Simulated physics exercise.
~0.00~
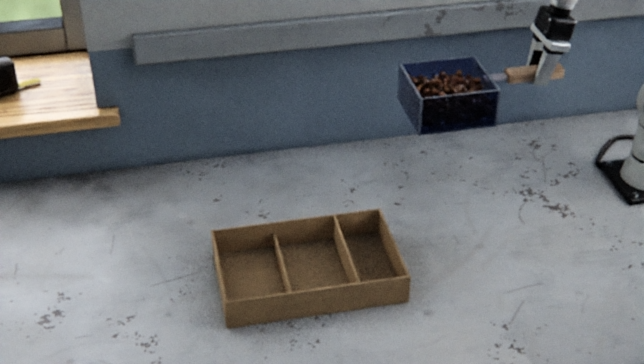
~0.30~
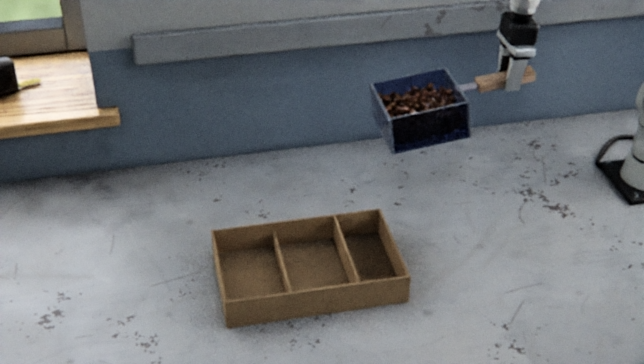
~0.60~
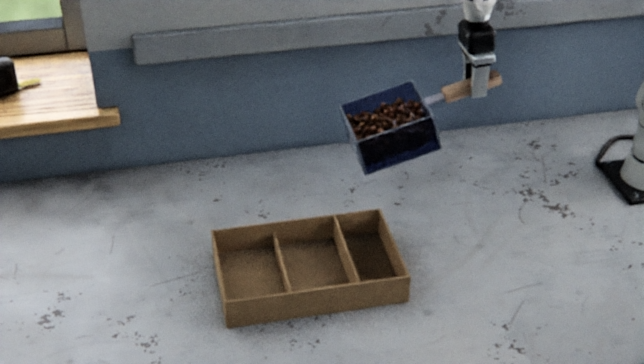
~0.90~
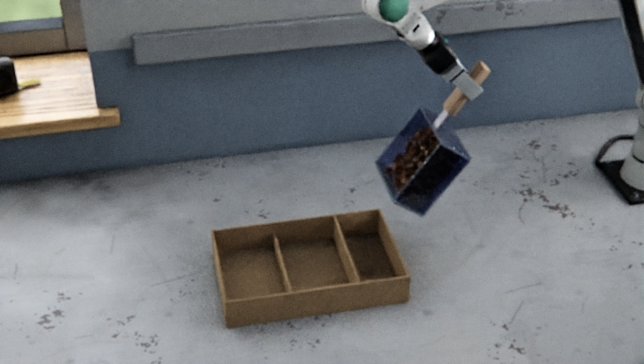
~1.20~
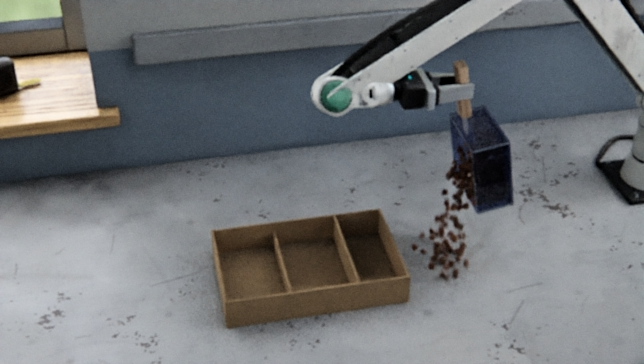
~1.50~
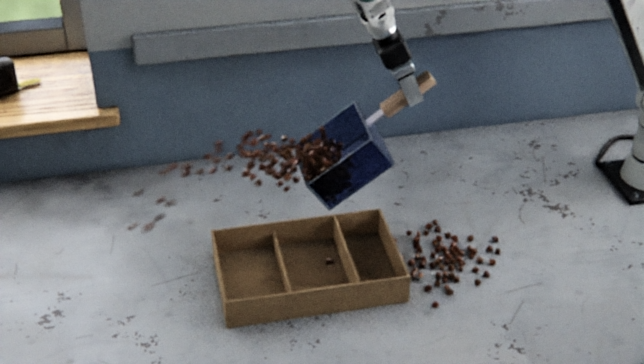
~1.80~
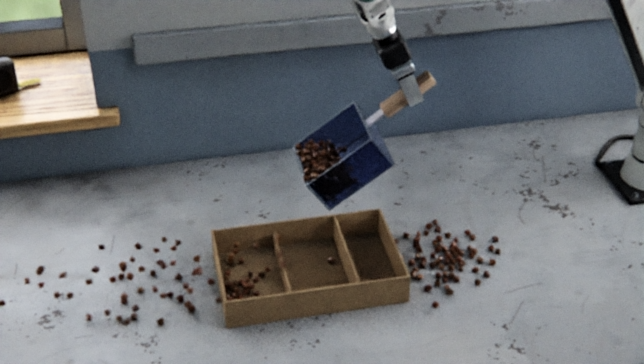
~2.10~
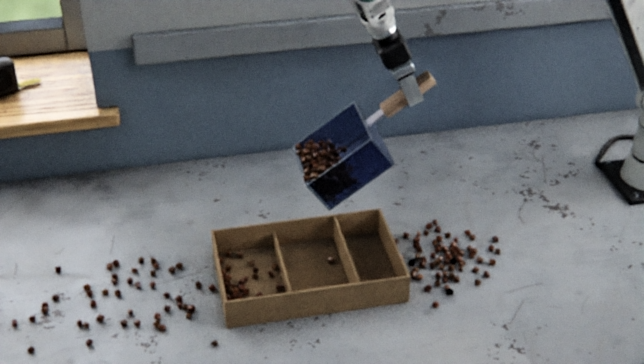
Robot arm tipping a blue box of brown pellets over a divided tray, scattering many on both sides and landing some inside.
